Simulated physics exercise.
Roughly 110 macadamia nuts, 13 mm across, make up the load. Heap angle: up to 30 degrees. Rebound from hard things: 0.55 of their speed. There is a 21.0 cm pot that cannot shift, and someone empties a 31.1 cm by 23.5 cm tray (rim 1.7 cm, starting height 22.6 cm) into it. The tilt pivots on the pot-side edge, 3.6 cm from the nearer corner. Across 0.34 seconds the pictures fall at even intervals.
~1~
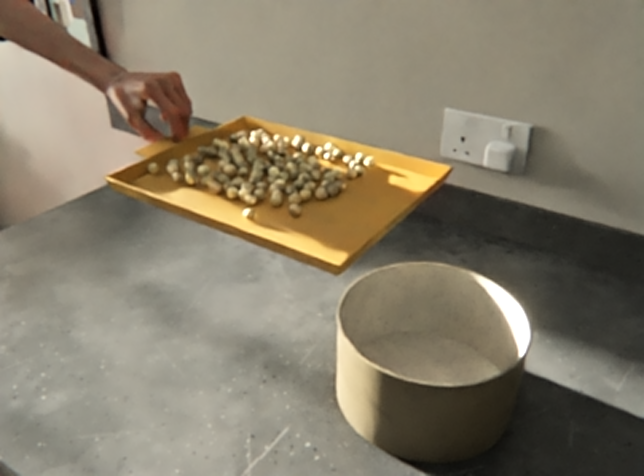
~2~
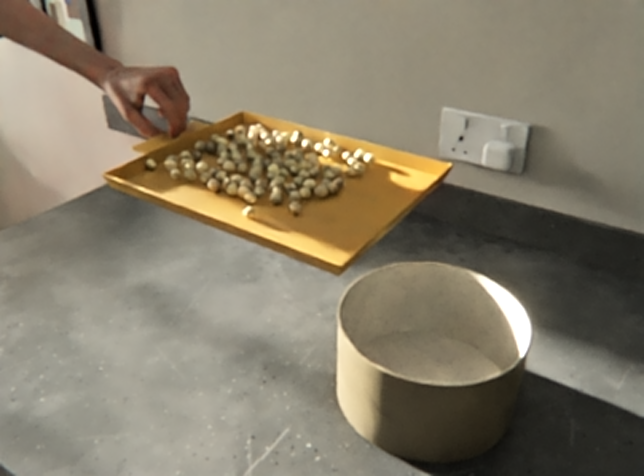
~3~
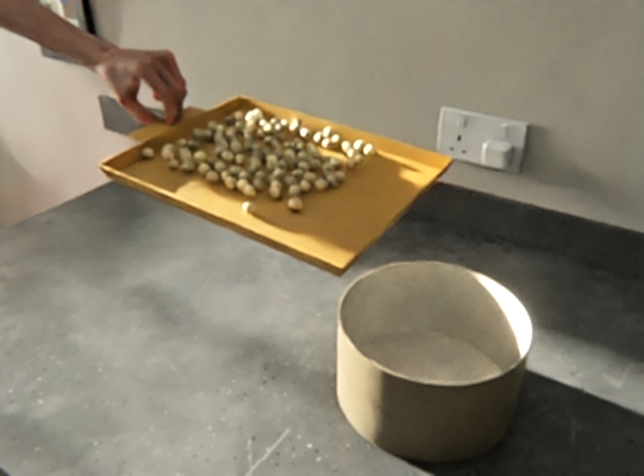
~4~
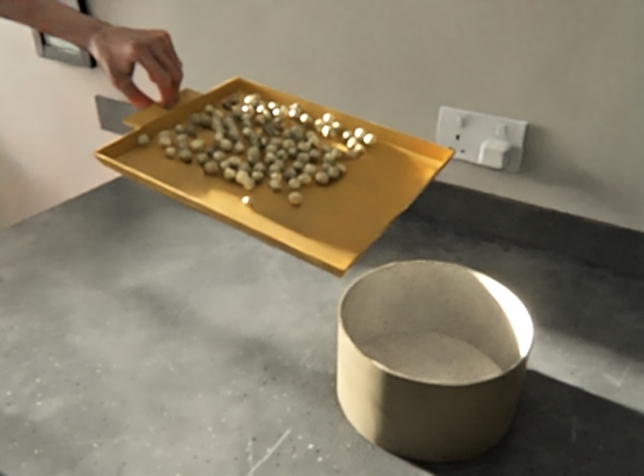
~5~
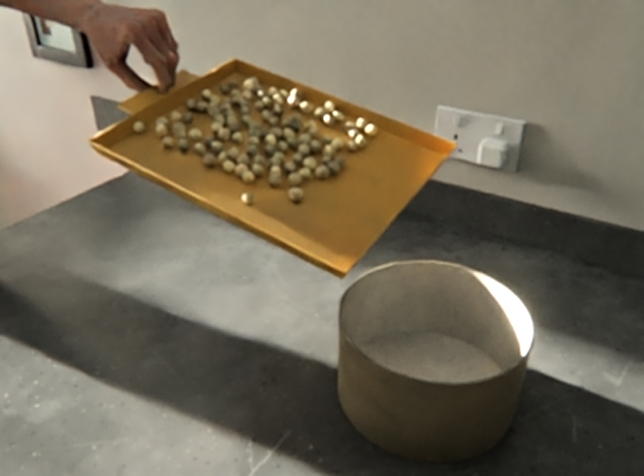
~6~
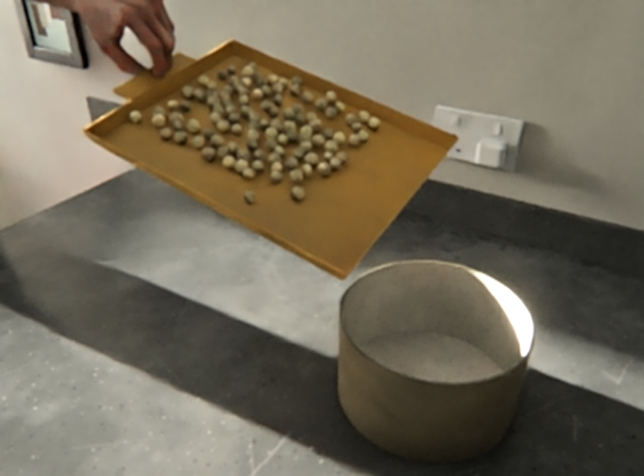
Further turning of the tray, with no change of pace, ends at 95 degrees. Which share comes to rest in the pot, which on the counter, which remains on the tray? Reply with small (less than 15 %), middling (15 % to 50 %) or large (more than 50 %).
Pot - small, counter - large, tray - small.
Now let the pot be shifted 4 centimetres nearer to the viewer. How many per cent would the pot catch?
Share in pot: Approx. 40 %.
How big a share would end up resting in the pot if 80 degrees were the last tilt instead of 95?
The pot would get around 5 per cent.
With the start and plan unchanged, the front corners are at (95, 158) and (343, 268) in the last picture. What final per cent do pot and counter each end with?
The pot gets 0 and the counter 100.
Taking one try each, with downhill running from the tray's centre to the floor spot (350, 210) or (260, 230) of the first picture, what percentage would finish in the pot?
First try: Around 80 percent; second try: Around 0 percent.
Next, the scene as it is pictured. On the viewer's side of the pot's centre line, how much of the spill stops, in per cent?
Near 100 in a hundred.
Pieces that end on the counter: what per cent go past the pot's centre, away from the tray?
Roughly 60 per cent.
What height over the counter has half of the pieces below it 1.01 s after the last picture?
Roughly 10 centimetres, give or take.
Then, 0.61 s after the last picture, tilt 54 degrees; the tray holds 70 %, the pot 0 %.
Then, 1.01 s after the last picture, tilt 78 degrees; the tray holds 45 %, the pot 5 %.
Then, 1.50 s after the last picture, tilt 95 degrees; the tray holds 0 %, the pot 5 %.
In the end, pot 5 %, counter 95 %, tray 0 %.
